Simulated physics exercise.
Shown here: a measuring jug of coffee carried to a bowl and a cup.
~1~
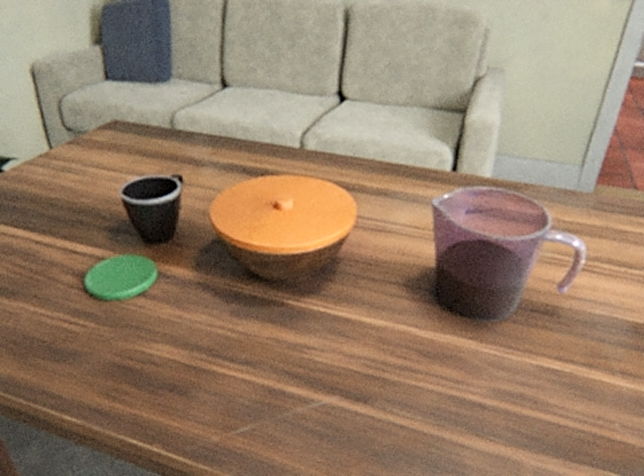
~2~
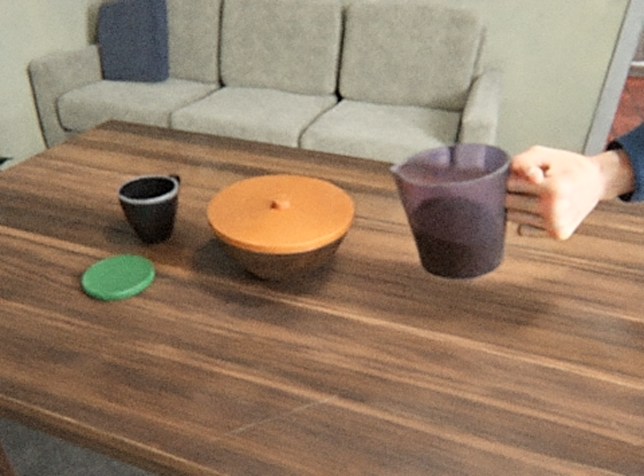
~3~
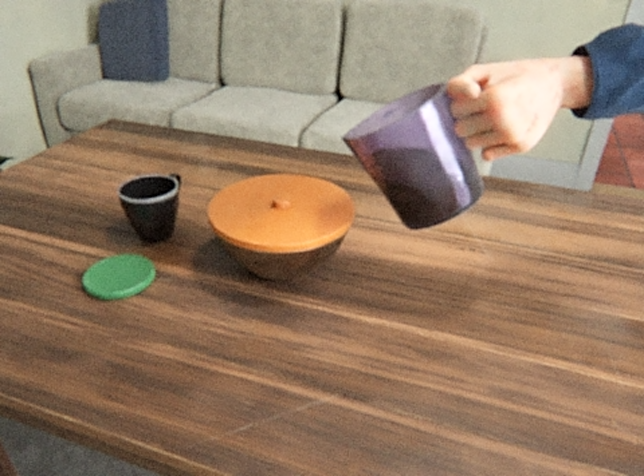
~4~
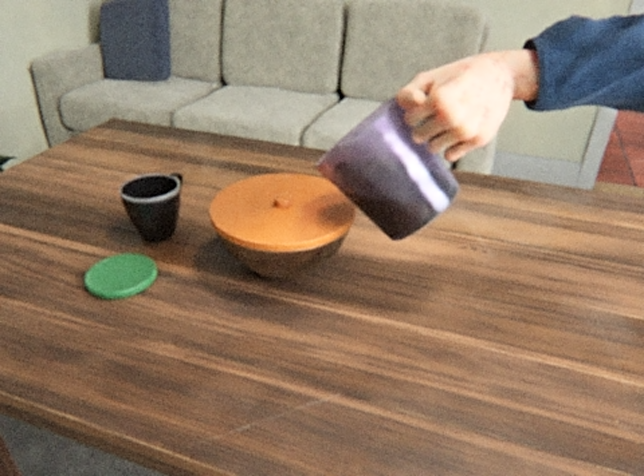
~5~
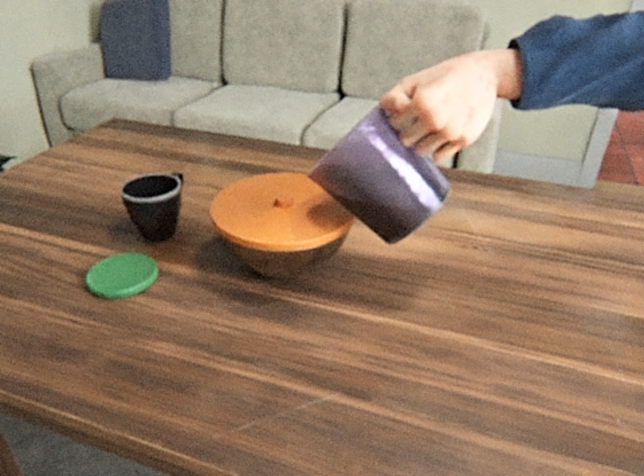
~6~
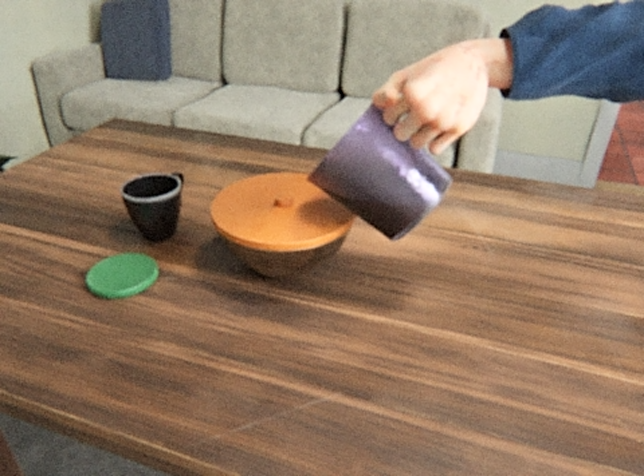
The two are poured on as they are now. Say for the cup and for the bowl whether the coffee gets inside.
Cup - yes, inside. Bowl - no, none inside.
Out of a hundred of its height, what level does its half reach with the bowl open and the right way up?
Around 25 %.
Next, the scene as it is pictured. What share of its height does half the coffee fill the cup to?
It stands at around 75 per cent of the height.
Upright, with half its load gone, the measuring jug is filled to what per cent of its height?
Some 20 per cent, I reckon.
A moment on, it hits the lid of the bowl and runs off.
Further on, the coffee goes into the cup.
When it is over, the bowl is empty, in a puddle; the cup has its share inside.
